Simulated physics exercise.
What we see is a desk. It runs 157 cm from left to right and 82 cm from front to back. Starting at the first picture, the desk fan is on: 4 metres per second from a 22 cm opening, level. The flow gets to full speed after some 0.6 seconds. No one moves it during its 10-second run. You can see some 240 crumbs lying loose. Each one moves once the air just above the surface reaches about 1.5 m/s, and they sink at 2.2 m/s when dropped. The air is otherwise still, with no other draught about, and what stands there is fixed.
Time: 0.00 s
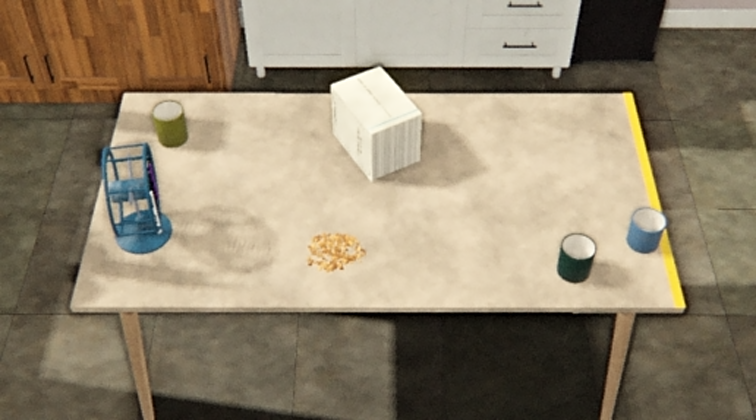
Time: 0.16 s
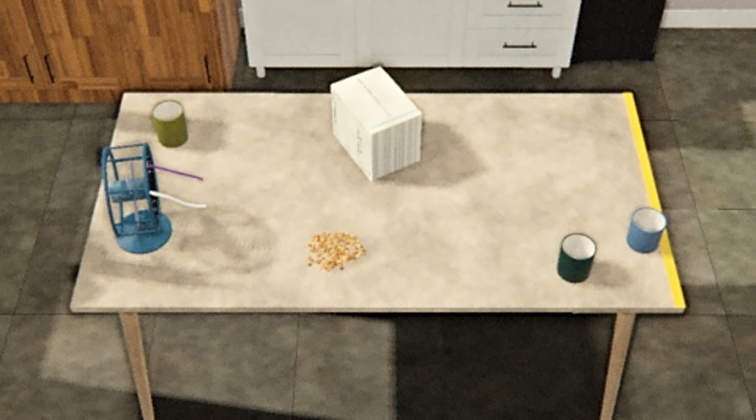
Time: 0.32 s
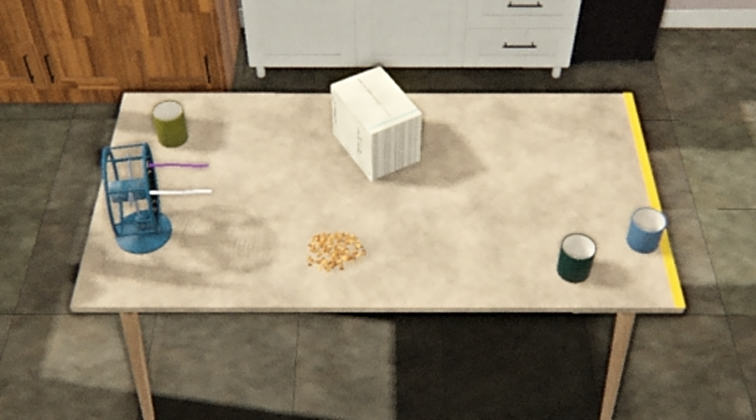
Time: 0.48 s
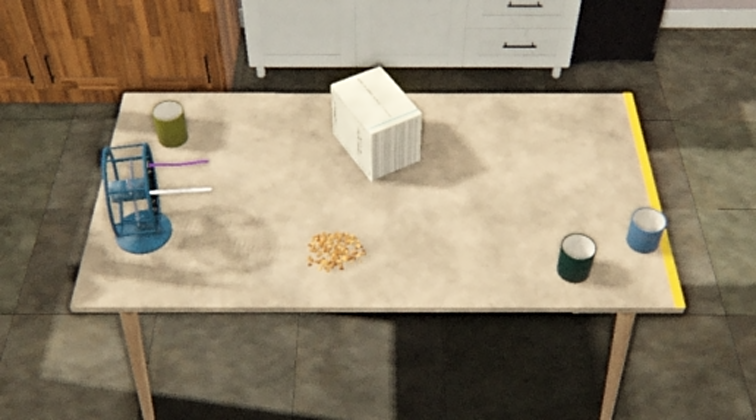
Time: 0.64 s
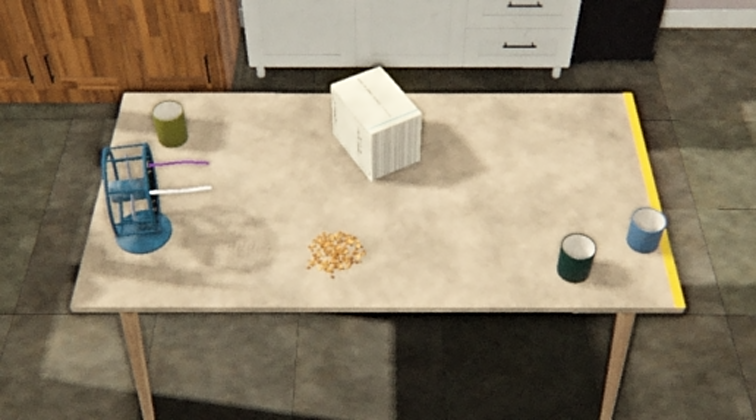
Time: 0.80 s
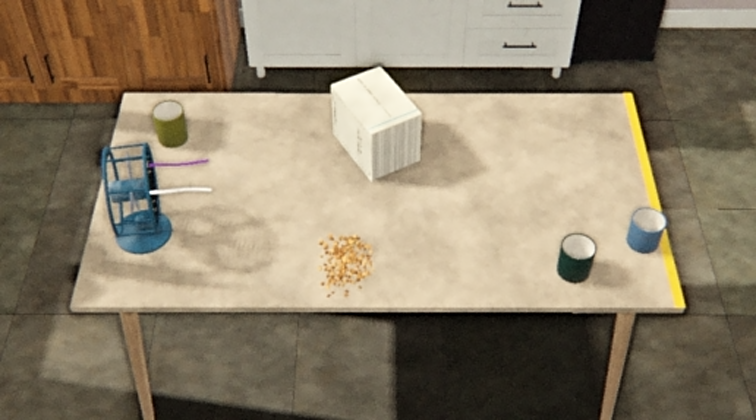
At the start, a blue fan on the left of a desk has its ribbons hanging limp, with a pile of orange crumbs near the front. The ribbons lift and stream out to the right while the crumbs stay put, then the crumbs loosen and spread slightly toward the front and right.
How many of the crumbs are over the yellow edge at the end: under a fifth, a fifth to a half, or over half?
The portion ending up over the yellow edge is smaller than one fifth.
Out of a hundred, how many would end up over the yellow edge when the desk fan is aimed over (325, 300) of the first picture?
That would come out around 1 in a hundred.
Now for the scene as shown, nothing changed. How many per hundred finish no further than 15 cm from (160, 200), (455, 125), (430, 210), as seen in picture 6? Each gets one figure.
Roughly 0 %, 0 % and 1 %, in that order.
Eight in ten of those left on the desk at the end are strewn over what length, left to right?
Roughly 50 cm from left to right.
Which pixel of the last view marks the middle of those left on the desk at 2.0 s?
Look about (444, 294) in the last picture.
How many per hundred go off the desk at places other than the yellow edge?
Estimate: Close to 10 per cent.
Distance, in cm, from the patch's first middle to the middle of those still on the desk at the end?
Distance: Approx. 30 cm.
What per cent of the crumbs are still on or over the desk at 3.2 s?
About 80 %.
After 2.0 s, 22 % are on the move or not yet settled, 2 % are over the yellow edge; the middle of those still in play is near (444, 294).
After 3.2 s, 18 % are on the move or not yet settled, 5 % are over the yellow edge; the middle of those still in play is near (444, 294).
After 5.5 s, 16 % are on the move or not yet settled, 6 % are over the yellow edge; the middle of those still in play is near (444, 294).
After 10.0 s, at the end, 7 % are over the yellow edge; the middle of those still in play is near (444, 294).
